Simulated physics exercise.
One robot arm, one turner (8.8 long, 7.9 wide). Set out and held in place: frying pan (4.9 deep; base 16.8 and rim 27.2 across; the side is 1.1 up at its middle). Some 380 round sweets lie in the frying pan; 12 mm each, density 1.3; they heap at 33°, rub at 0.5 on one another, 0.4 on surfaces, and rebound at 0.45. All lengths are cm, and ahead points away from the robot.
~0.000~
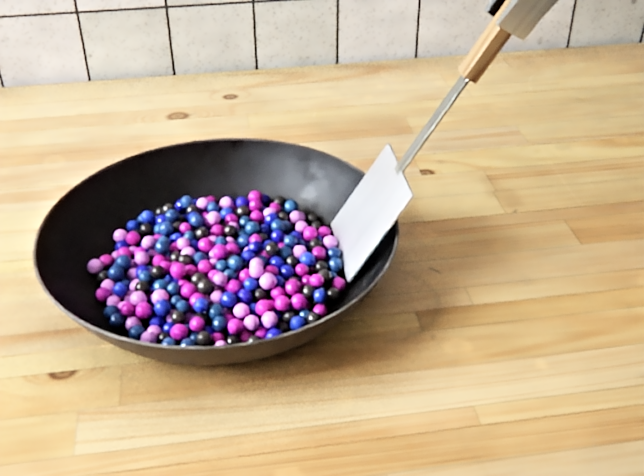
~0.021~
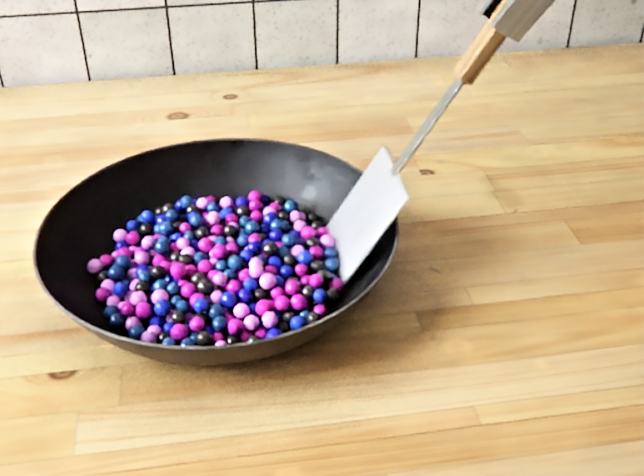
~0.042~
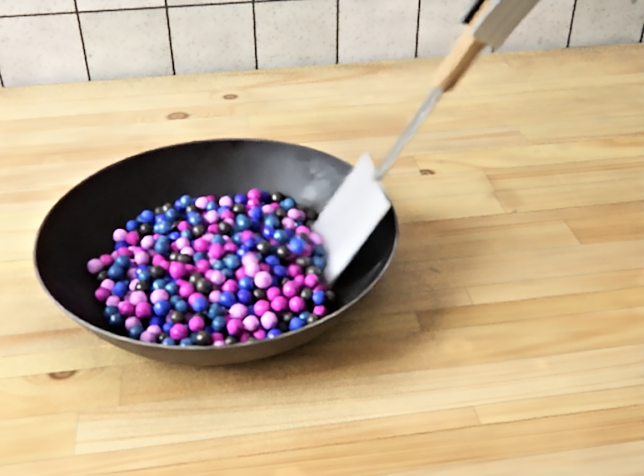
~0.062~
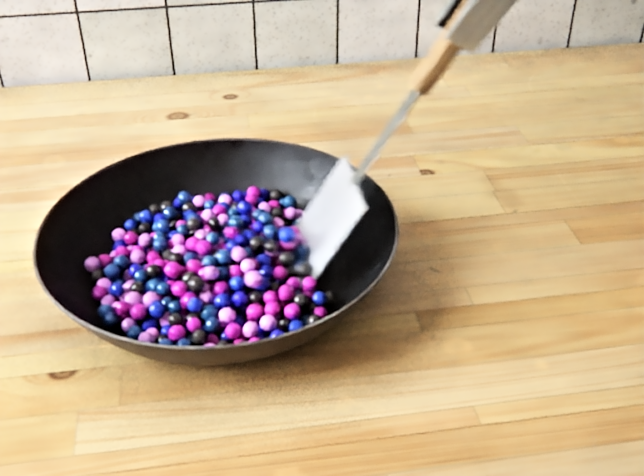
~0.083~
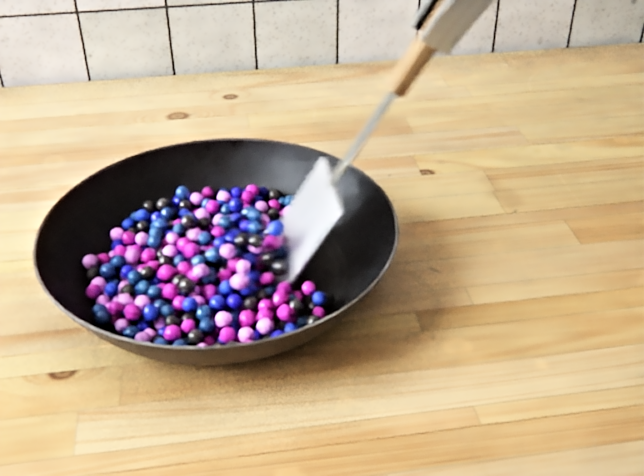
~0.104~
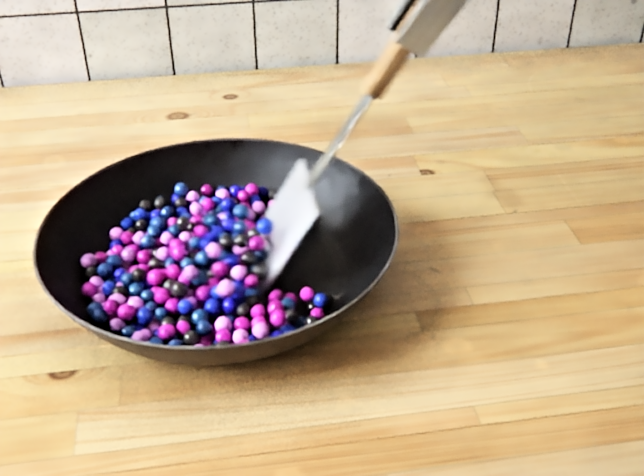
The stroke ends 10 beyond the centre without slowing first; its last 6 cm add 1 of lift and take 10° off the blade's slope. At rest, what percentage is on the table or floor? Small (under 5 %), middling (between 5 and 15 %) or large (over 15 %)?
A large share, over 15 %, ends on the table or floor.
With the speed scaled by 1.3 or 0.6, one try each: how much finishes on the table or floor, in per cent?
About 30 and 10 per cent.
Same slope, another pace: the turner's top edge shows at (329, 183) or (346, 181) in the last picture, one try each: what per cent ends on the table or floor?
Some 20 and 15 per cent.
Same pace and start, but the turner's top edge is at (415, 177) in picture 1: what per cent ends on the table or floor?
Some 20 per cent.
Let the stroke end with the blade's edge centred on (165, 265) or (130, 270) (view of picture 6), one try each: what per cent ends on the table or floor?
Some 0 and 0 per cent.
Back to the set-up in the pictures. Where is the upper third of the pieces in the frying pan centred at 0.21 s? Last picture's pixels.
Around (122, 249).
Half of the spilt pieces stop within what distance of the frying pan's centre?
Some 22 cm.
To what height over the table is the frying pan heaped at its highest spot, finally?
Some 5.5 cm.
By 0.16 s, sloping 58°, highest piece 6 above the table; 375 in the frying pan.
By 0.21 s, sloping 54°, highest piece 5 above the table; 375 in the frying pan.
By 0.43 s, sloping 48°, highest piece 7 above the table; 299 in the frying pan, 56 on the table or floor, 20 on the blade or in flight.
By 1.48 s, sloping 48°, highest piece 5 above the table; 298 in the frying pan, 77 on the table or floor.
Final count, 298 in the frying pan, 77 on the table or floor. That is 21 % on the table or floor.
